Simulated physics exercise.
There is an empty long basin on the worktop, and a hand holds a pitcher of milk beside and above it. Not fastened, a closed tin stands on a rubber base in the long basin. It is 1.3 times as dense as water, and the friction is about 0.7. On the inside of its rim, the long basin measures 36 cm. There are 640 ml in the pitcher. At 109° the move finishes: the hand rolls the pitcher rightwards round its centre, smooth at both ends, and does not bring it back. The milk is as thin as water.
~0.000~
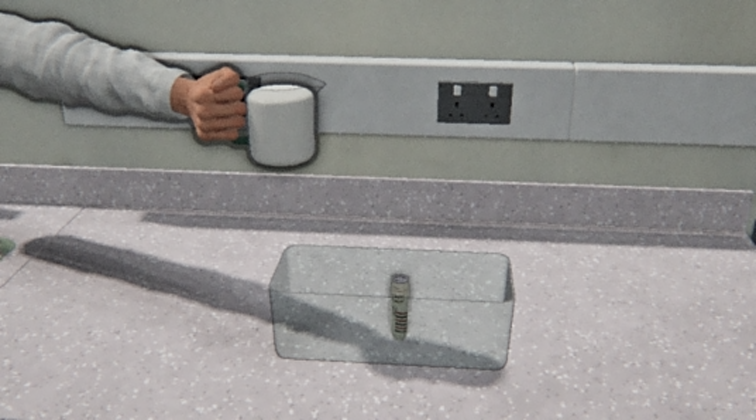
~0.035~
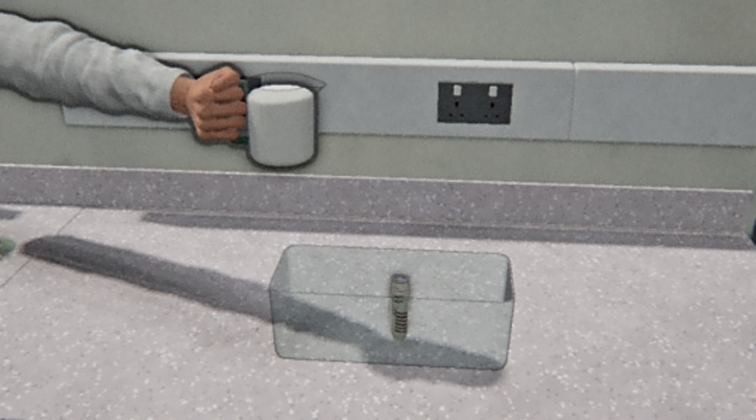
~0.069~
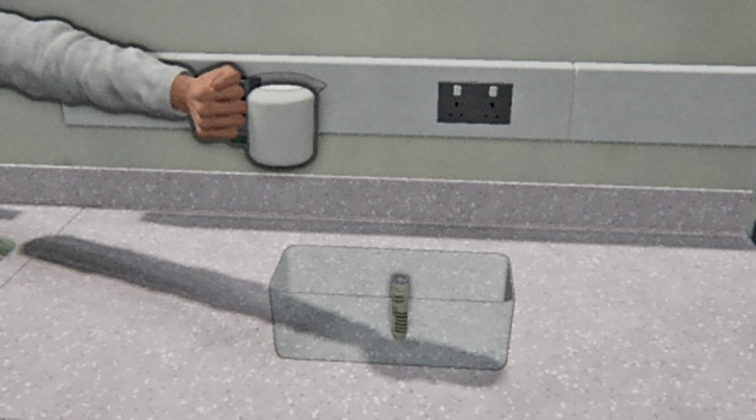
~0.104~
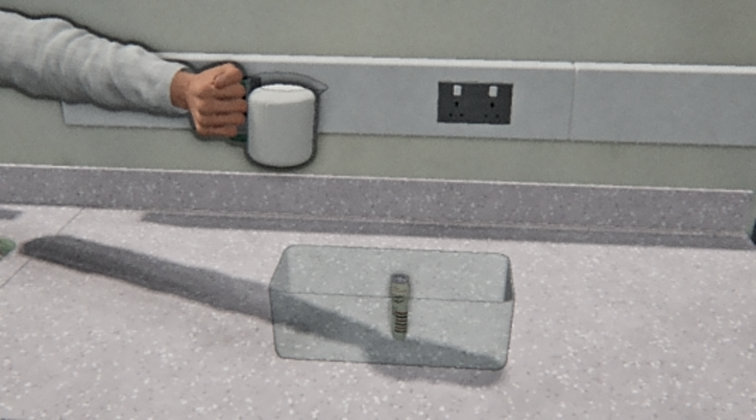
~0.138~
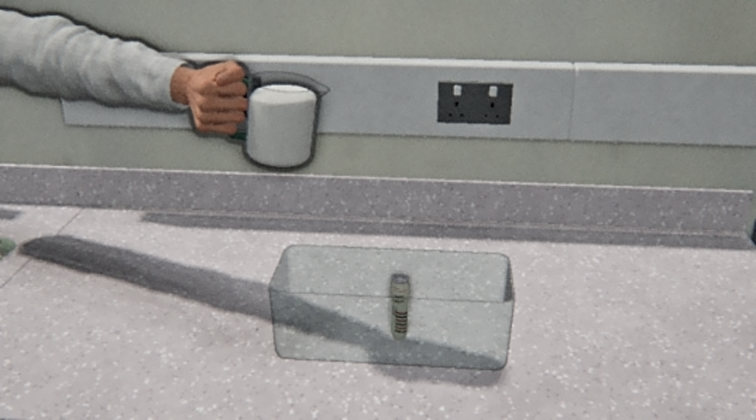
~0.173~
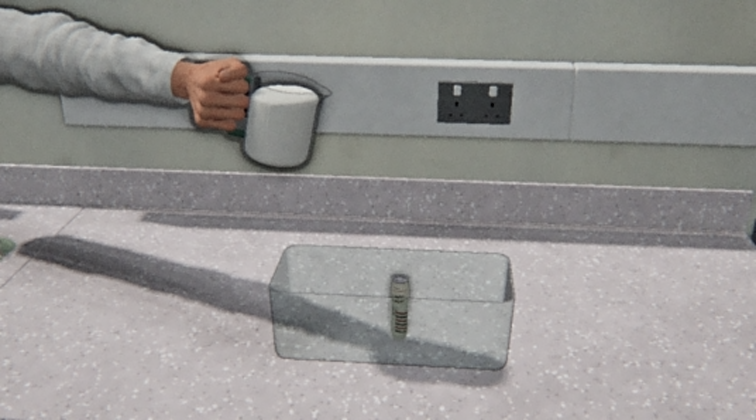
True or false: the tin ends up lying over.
True.
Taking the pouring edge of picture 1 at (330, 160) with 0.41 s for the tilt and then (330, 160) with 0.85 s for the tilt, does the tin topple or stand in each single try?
The tin stays vertical the first time and stays vertical the second time.
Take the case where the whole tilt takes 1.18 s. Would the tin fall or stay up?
Then the tin tumbles.
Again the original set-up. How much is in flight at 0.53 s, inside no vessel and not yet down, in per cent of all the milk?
Close to 20 per cent, I'd say.
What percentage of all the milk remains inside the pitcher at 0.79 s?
Near 22 in a hundred.
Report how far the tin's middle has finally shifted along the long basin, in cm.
Roughly 10.0 cm.
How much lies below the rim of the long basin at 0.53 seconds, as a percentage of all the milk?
About 1 per cent.
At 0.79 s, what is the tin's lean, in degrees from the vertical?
It tilts roughly 0° from upright.
After 0.53 s the tilt is 74° and 78 per cent is still to pour; the tin stands where it began.
After 0.79 s the tilt is 107° and 22 per cent is still to pour; the tin stands 1 cm from where it began.
After 1.06 s the tilt is 109° and 1 per cent is still to pour; the tin lies on its side.
After 1.35 s the tilt is 109° and 0 per cent is still to pour; the tin lies on its side.
In the end the tin lies on its side.
